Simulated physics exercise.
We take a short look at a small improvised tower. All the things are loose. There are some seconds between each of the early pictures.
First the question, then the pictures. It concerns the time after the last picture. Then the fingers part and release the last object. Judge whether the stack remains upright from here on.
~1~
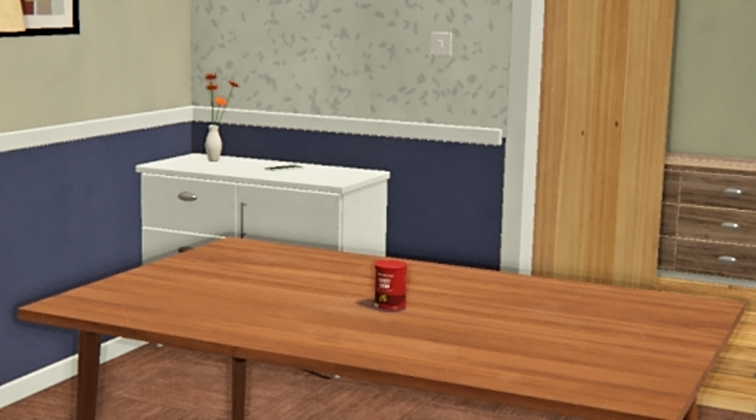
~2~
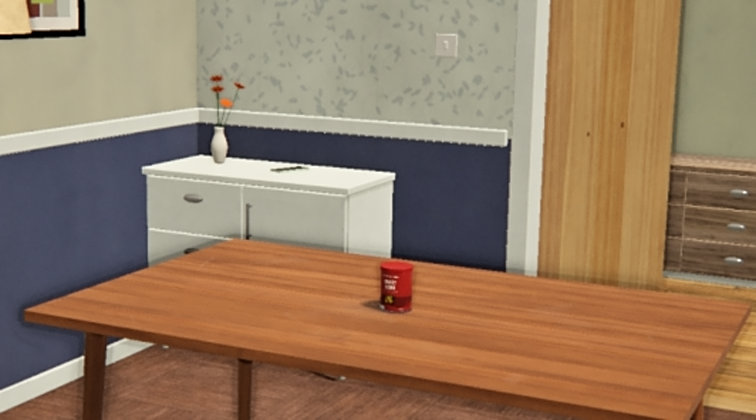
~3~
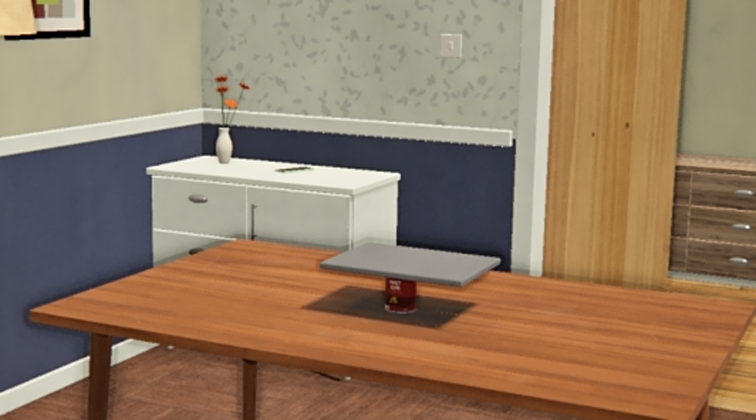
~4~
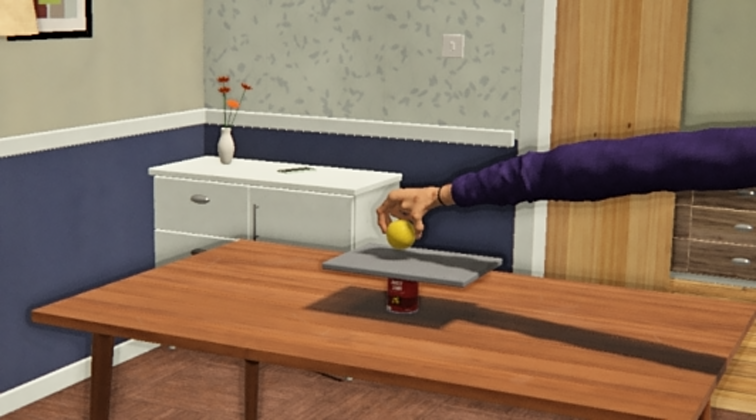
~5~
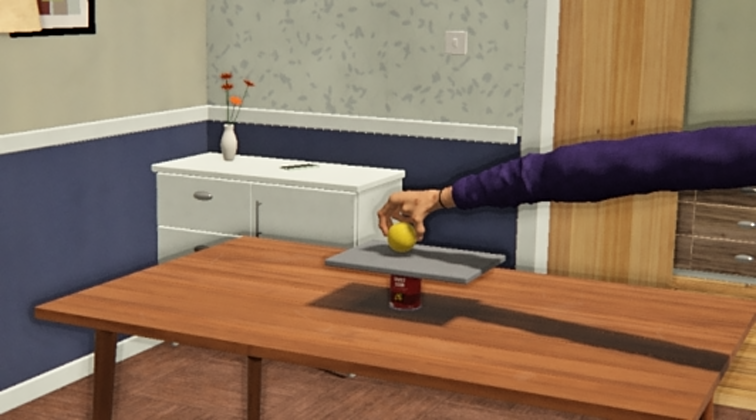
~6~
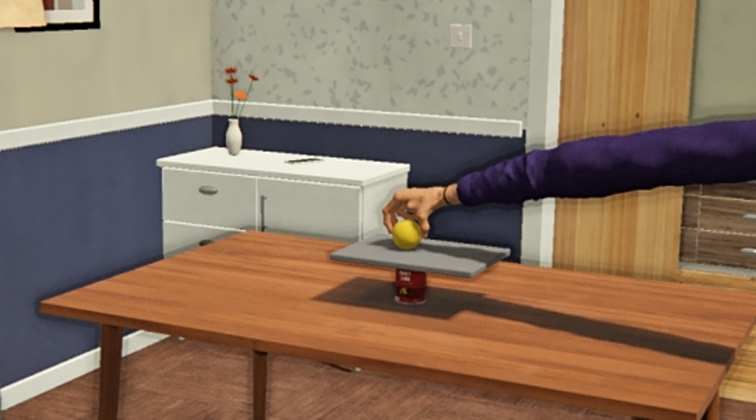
It never falters.
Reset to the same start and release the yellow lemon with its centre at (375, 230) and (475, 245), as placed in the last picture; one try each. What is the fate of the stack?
Case A: It survives; case B: It caves in.
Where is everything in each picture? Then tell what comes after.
The last thing is not in view yet, in the first frame.
The last thing is not in view yet, in the second frame.
The last thing is not in view yet; grey lid (411, 263), in the third frame.
On its way; yellow lemon (401, 234); grey lid (413, 264), in the fourth frame.
On its way; yellow lemon (402, 237); grey lid (416, 261), in the fifth frame.
Set down, still held; yellow lemon (407, 234); grey lid (421, 254), in the sixth frame.
Then, 0.20 s after the last picture, nothing has stirred.
Then, 0.50 s after the last picture, yellow lemon resting near (407, 235).
At rest, all 3 in place. Seen from the same camera at the end, yellow lemon near (407, 235). The stack holds.
